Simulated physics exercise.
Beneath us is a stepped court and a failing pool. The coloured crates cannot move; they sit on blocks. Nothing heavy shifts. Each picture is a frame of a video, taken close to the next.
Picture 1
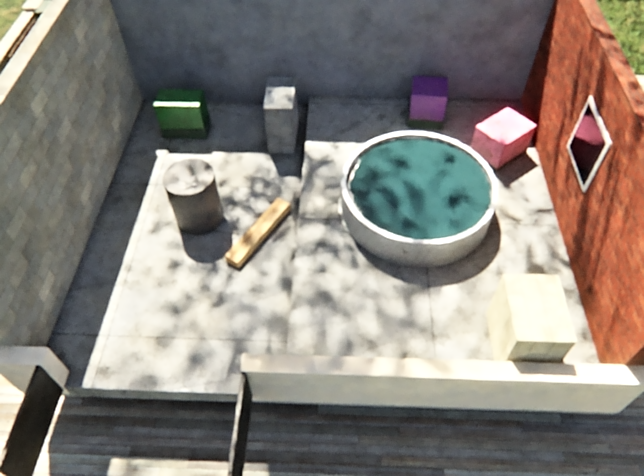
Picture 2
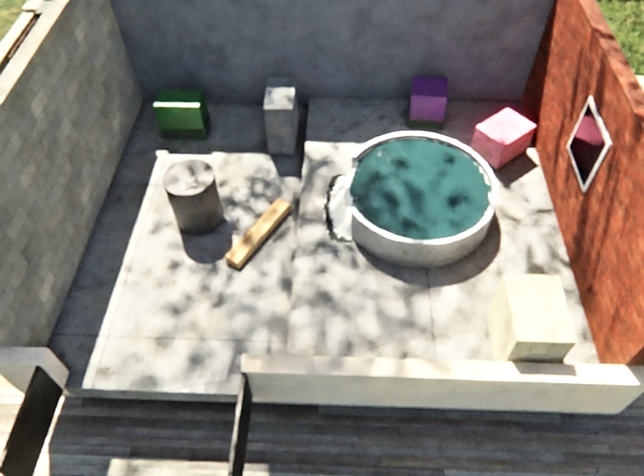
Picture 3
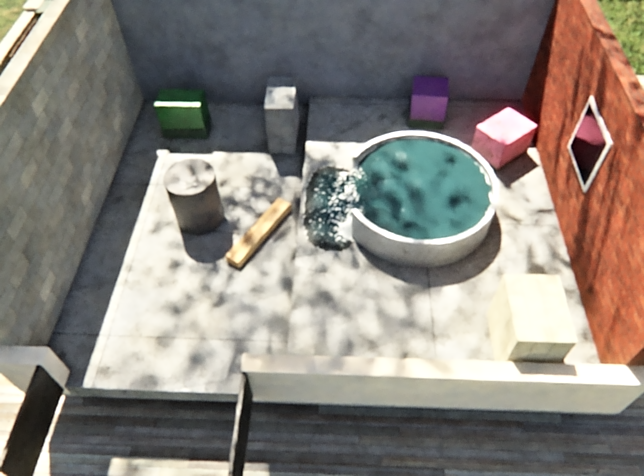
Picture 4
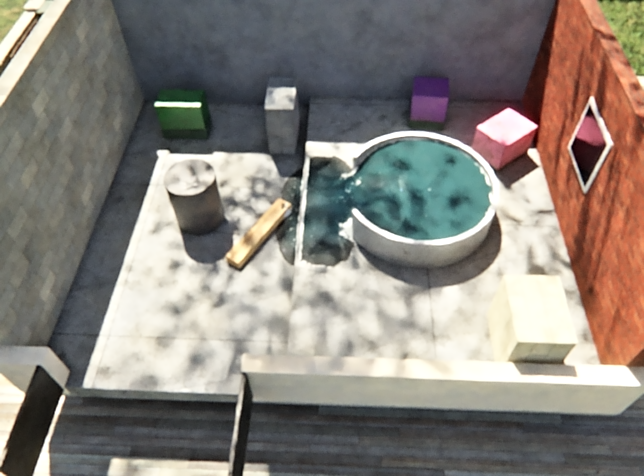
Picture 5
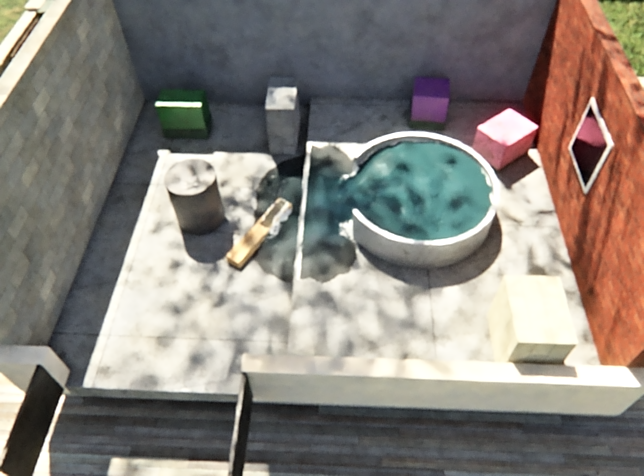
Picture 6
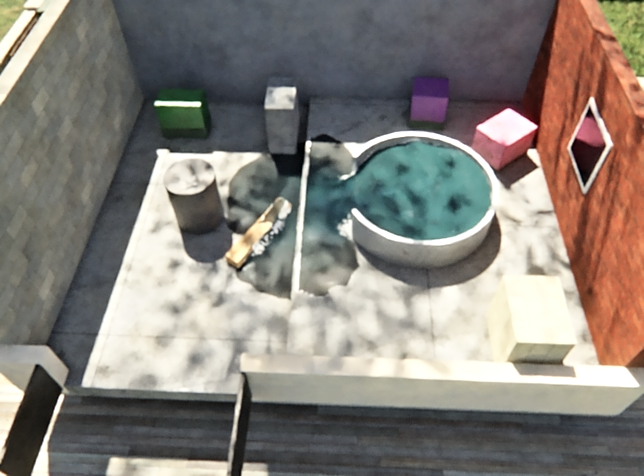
A round pool breaks open on its left side and water spreads leftward around a plank.
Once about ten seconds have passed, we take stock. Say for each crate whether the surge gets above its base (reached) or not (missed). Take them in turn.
My prediction: The purple crate is unaffected by the water, the pink crate is unaffected by the water, the green crate is unaffected by the water.
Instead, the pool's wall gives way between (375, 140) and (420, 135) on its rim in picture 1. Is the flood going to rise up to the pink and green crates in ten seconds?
First, the pink crate is flooded; second, the green crate is not reached.
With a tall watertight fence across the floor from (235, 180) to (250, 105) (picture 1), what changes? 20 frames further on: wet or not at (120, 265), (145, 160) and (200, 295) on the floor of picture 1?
Outcome by spot, in order - watered, watered, watered.
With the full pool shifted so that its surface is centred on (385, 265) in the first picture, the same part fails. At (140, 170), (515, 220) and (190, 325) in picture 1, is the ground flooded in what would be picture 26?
First drenched; next unwetted; last drenched.
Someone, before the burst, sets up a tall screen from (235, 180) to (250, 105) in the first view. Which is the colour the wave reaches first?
I'd pick the green-painted one.
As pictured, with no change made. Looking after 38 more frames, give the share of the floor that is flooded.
Some 55 per cent.
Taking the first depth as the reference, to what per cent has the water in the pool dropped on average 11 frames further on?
Near 56 in a hundred.
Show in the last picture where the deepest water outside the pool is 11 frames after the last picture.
Somewhere near (278, 225).
A moment on, water covers 25 % of the floor; the purple crate not reached, the pink crate not reached, the green crate water round its plinth.
Next, water covers 40 % of the floor; the purple crate not reached, the pink crate not reached, the green crate water round its plinth.
Then, water covers 50 % of the floor; the purple crate not reached, the pink crate not reached, the green crate water round its plinth.
Later, water covers 55 % of the floor; the purple crate not reached, the pink crate not reached, the green crate water round its plinth.
In the end, water covers 55 % of the floor; the purple crate stayed above the water, the pink crate stayed above the water, the green crate stayed above the water.
